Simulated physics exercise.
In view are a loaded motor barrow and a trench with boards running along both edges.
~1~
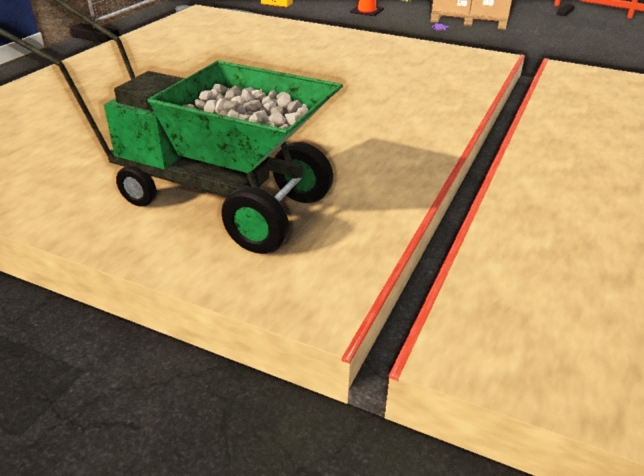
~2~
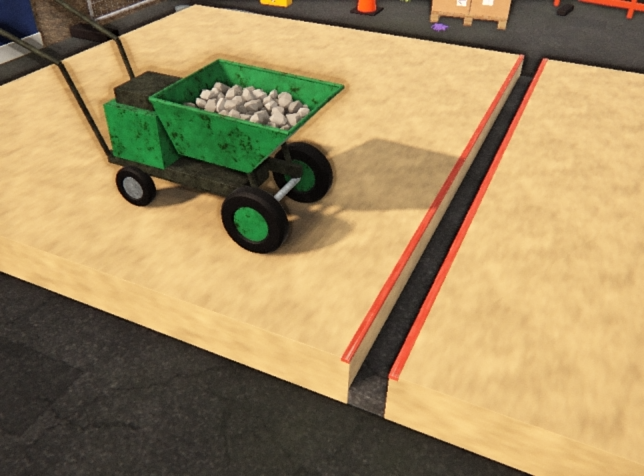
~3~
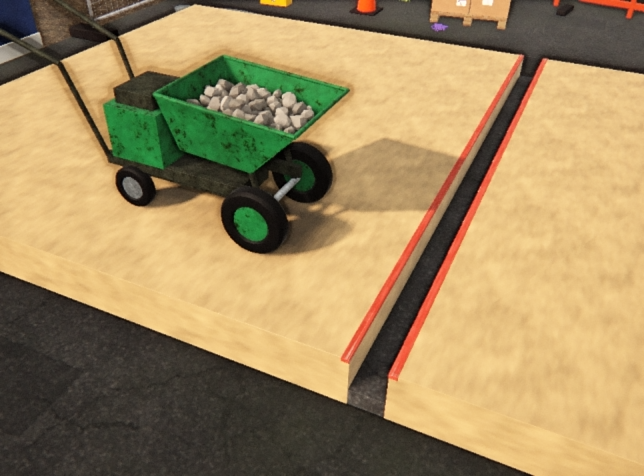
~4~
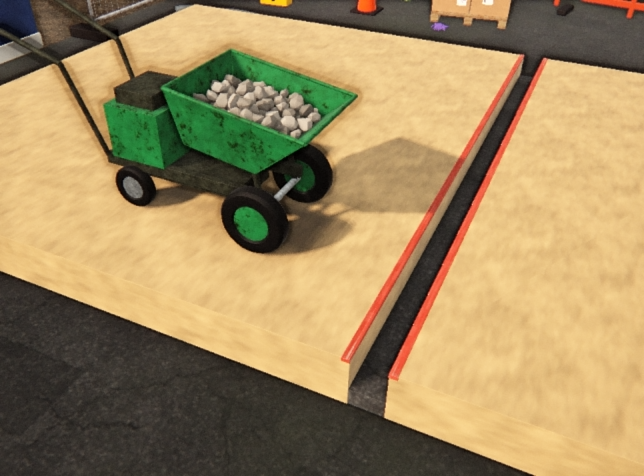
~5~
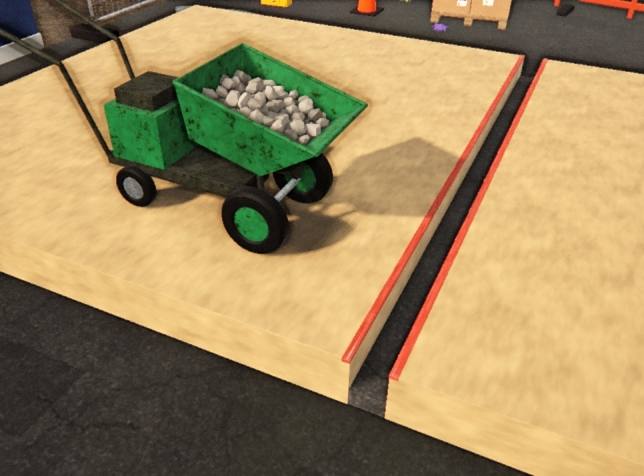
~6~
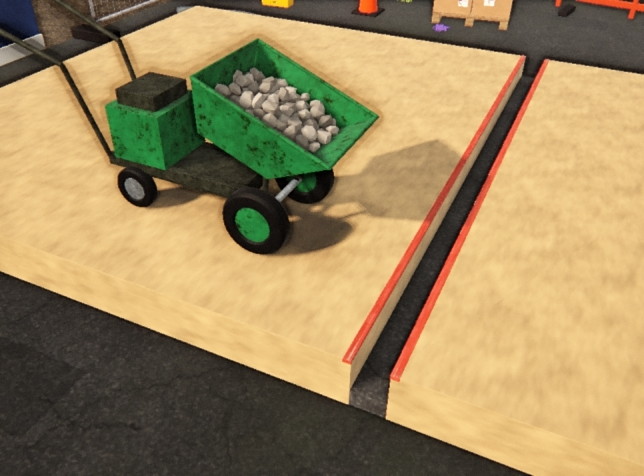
On a sandy platform beside a narrow red-edged trench, a green motor barrow's skip of broken stones tilting gradually forward to the right.
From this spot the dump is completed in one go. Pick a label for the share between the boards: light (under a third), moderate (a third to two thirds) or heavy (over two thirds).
Moderate - a third to two thirds.
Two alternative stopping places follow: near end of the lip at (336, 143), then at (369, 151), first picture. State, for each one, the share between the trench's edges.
Approximately 40 per cent and 0 per cent, in that order.
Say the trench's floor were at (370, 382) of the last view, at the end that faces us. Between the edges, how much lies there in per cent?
Around 40 per cent.
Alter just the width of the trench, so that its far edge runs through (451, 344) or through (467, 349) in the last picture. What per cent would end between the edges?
60 % and 60 %, give or take.
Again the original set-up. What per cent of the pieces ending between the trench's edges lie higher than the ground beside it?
I'd estimate around 5 %.
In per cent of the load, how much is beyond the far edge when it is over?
Roughly 5 in a hundred.
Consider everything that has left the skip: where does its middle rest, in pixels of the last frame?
The centre comes to rest close to (422, 278).
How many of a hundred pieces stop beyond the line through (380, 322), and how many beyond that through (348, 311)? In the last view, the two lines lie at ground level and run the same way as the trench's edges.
Respectively 60 and 70 %.
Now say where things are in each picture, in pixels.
Lip of the skip near (287, 132), level; top of the load near (247, 96), broken stones; first edge of the trench near (370, 317); far edge near (415, 332), the trench under half as wide as the skip, and about as deep as wide, in the first picture.
Lip of the skip near (289, 133), tipped barely; top of the load near (248, 95), in the second picture.
Lip of the skip near (295, 138), tipped barely; top of the load near (234, 106), in the third picture.
Lip of the skip near (304, 144), tipped a little; top of the load near (241, 104), in the fourth picture.
Lip of the skip near (316, 155), tipped clearly; top of the load near (235, 99), in the fifth picture.
Lip of the skip near (329, 168), tipped clearly; top of the load near (248, 96); first edge of the trench near (371, 318); far edge near (416, 333), in the sixth picture.
Shortly afterwards, skip tipped steeply; the whole lot in the skip.
Next, skip tipped right over; the bulk in the skip; a little short of the trench; a little in or heaped over the trench; only a few beyond it.
Some moments later, skip tipped right over; near a third in the skip; near a quarter short of the trench; near half in or heaped over the trench; a little beyond it.
In the end, skip tipped right over; near a quarter in the skip; a little short of the trench; near half in or heaped over the trench; a little beyond it.
